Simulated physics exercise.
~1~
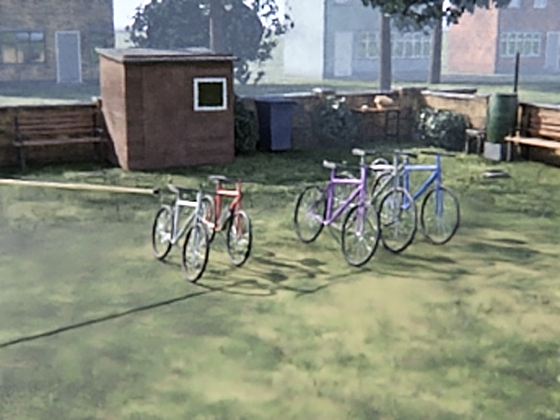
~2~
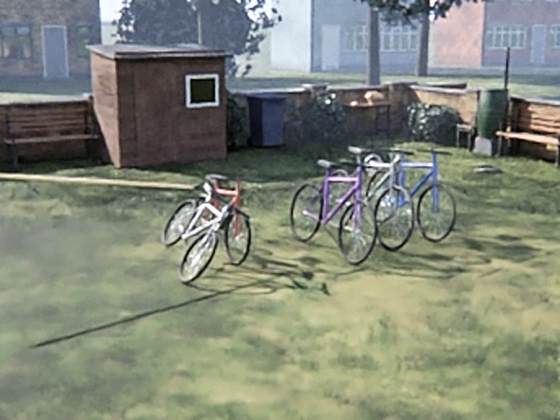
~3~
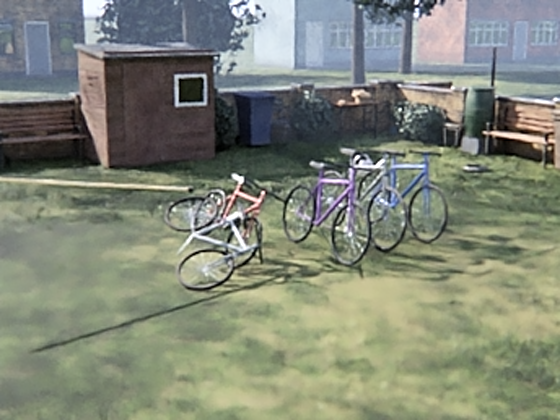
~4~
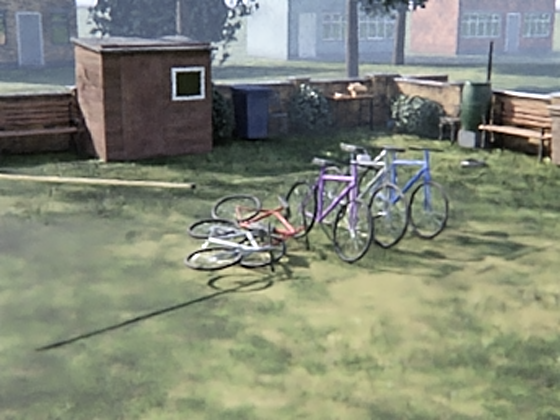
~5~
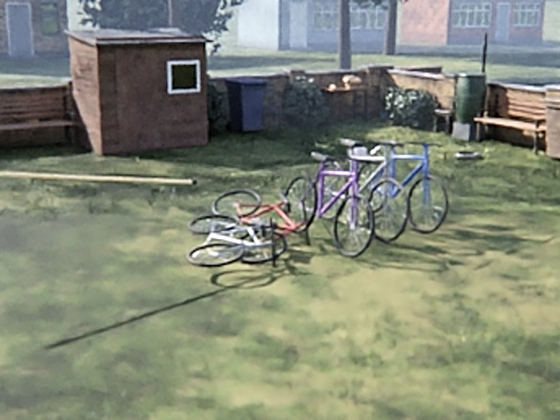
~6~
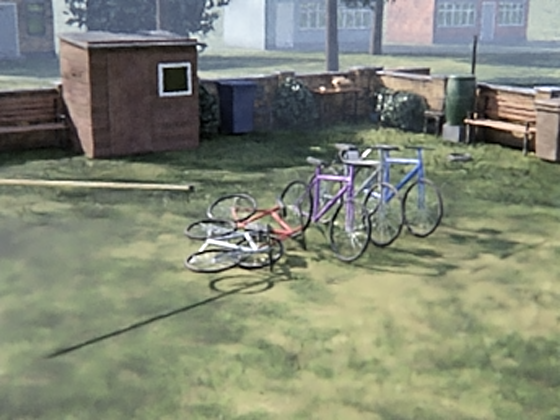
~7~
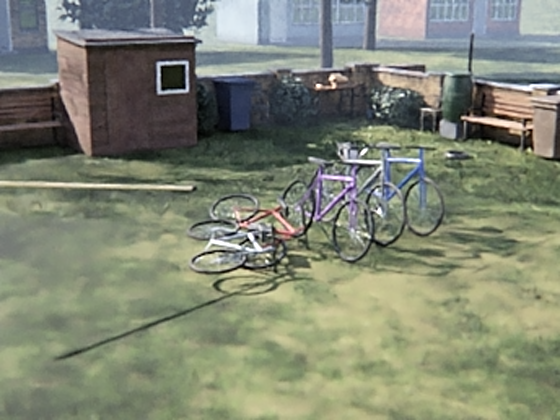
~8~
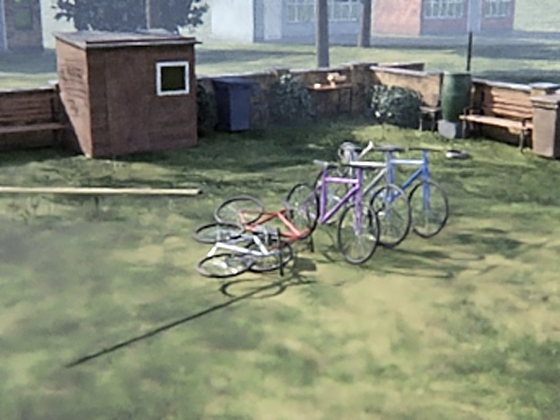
On a lawn, a white bicycle topples into a red one, and both fall flat while the rest stay standing.
